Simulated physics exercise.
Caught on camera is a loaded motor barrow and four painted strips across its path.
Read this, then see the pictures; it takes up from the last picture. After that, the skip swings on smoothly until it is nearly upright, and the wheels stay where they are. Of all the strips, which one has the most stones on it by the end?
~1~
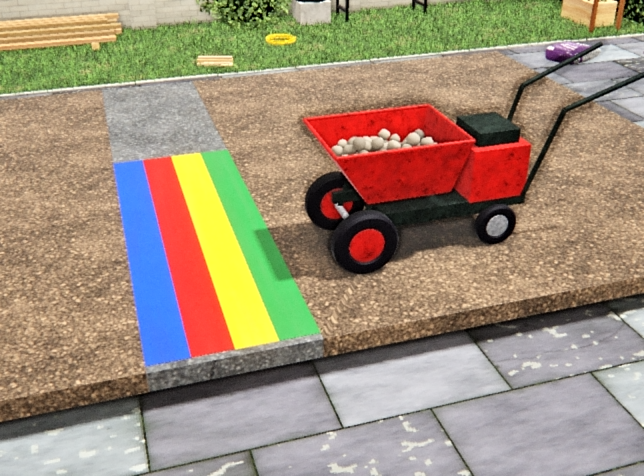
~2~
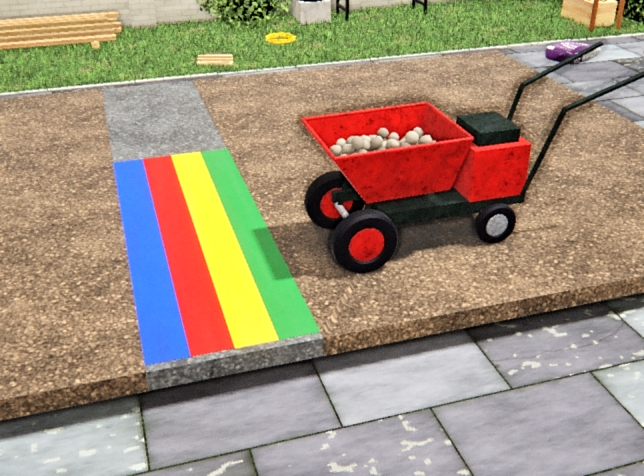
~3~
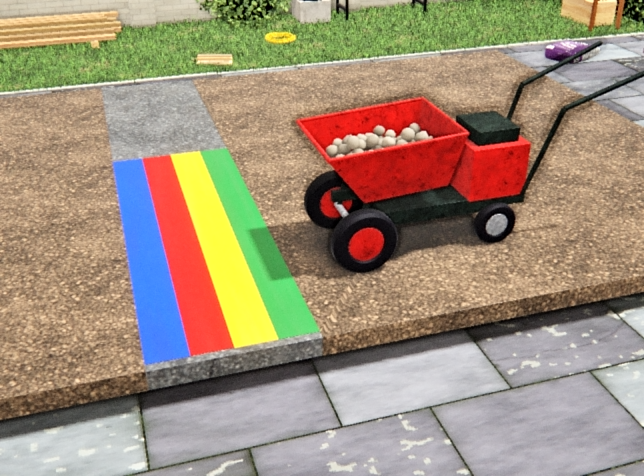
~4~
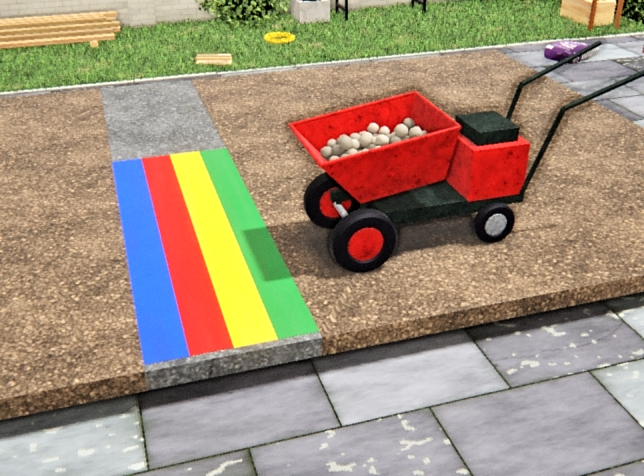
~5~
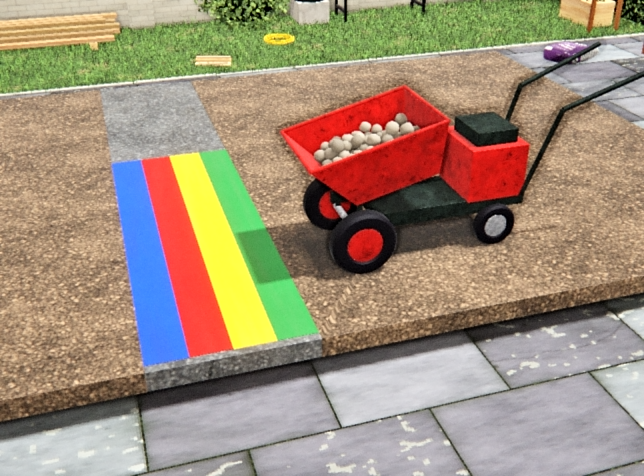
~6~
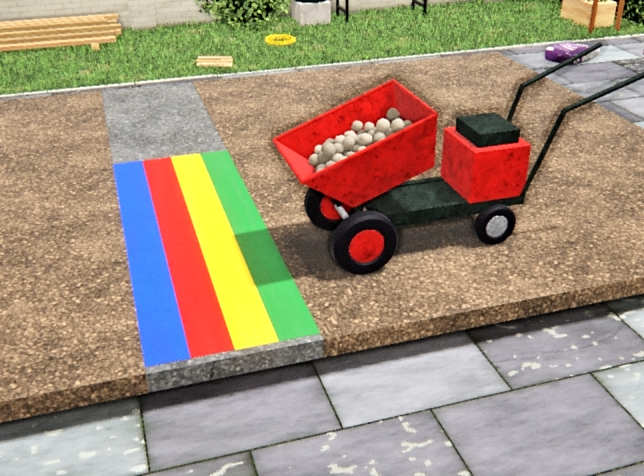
Most stones end on the yellow strip.
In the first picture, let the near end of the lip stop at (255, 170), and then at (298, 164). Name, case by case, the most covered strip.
Place one - the blue one; place two - the strip in red.
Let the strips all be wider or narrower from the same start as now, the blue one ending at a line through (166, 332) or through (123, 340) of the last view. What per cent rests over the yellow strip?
The first one comes out at 40 percent, while the second comes out at 40 percent.
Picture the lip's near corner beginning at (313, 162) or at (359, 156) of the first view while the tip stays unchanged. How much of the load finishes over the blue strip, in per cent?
Try 1 about 10 %, try 2 about 0 %.
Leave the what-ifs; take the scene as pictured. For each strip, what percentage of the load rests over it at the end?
The green strip carries 10 per cent, the yellow strip 40 per cent, the red strip 20 per cent and the blue strip 5 per cent.
Shortly afterwards, skip tipped steeply; the whole lot in the skip.
Next, skip tipped right over; all but a few in the skip; a little over the yellow strip.
Some moments later, skip tipped right over; near a third in the skip; a little over the green strip; near a third over the yellow strip; near a quarter over the red strip; only a few over the blue strip.
In the end, skip tipped right over; near a quarter in the skip; a little over the green strip; near half over the yellow strip; near a quarter over the red strip; a little over the blue strip; only a few off the paint.
